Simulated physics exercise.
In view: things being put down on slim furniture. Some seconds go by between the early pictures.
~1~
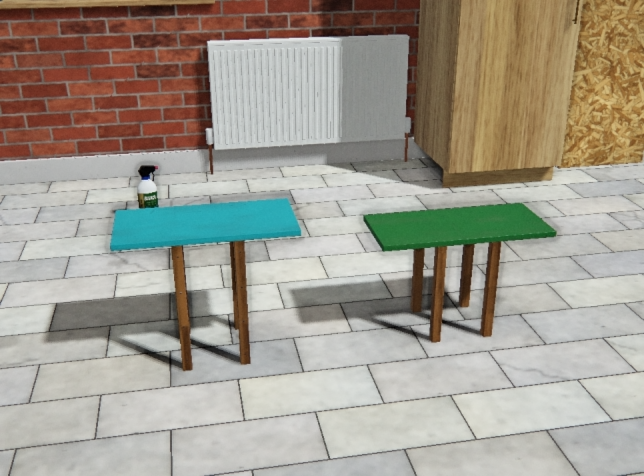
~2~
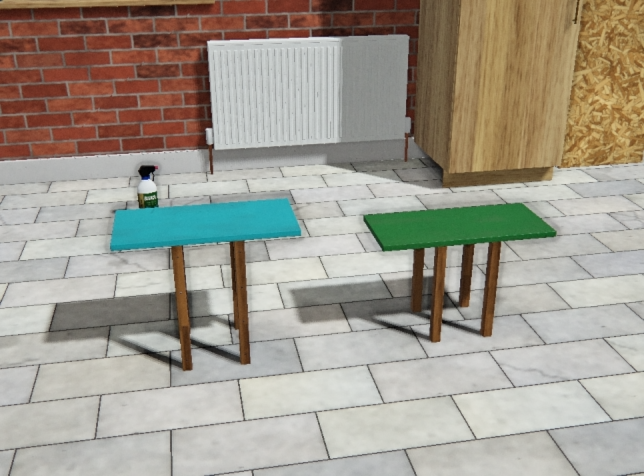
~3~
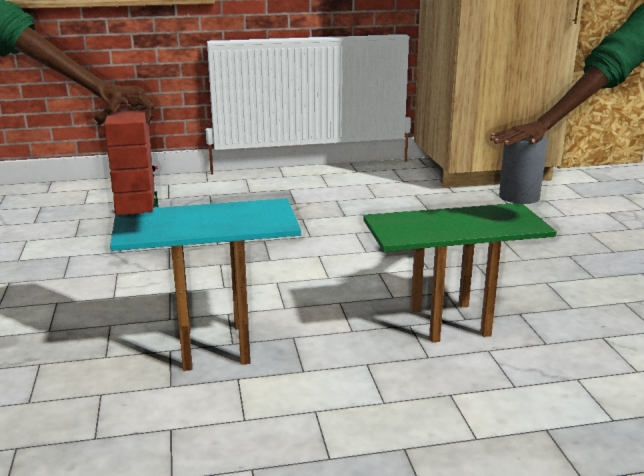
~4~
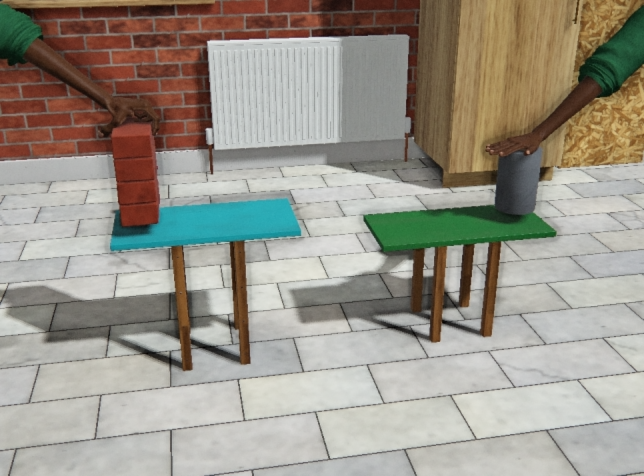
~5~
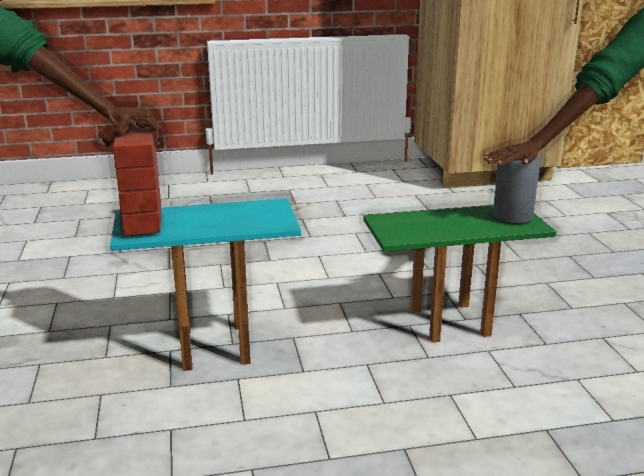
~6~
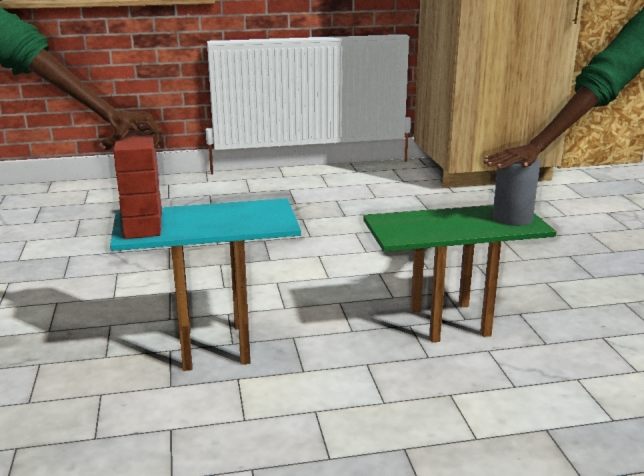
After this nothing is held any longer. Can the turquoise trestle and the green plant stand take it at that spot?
The turquoise trestle overbalances, the green plant stand holds firm.
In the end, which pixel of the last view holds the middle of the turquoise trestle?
About (83, 288).
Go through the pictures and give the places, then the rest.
The first frame shows turquoise trestle (206, 223); green plant stand (457, 226).
The second frame shows green plant stand (457, 226).
The third frame shows still on the way; turquoise trestle (206, 223); right roll (523, 168).
The fourth frame shows still on the way; green plant stand (457, 226); left bricks (137, 169).
The fifth frame shows still on the way; turquoise trestle (206, 223); right roll (516, 187).
The sixth frame shows in place, still held; turquoise trestle (206, 223); green plant stand (457, 226); left bricks (139, 182).
Then, 0.66 s past the last view, turquoise trestle leaning 33° off how it started near (129, 233); green plant stand at rest near (457, 226).
Finally, the turquoise trestle tips up, near (83, 288); the green plant stand stays flat on its feet, near (457, 226).
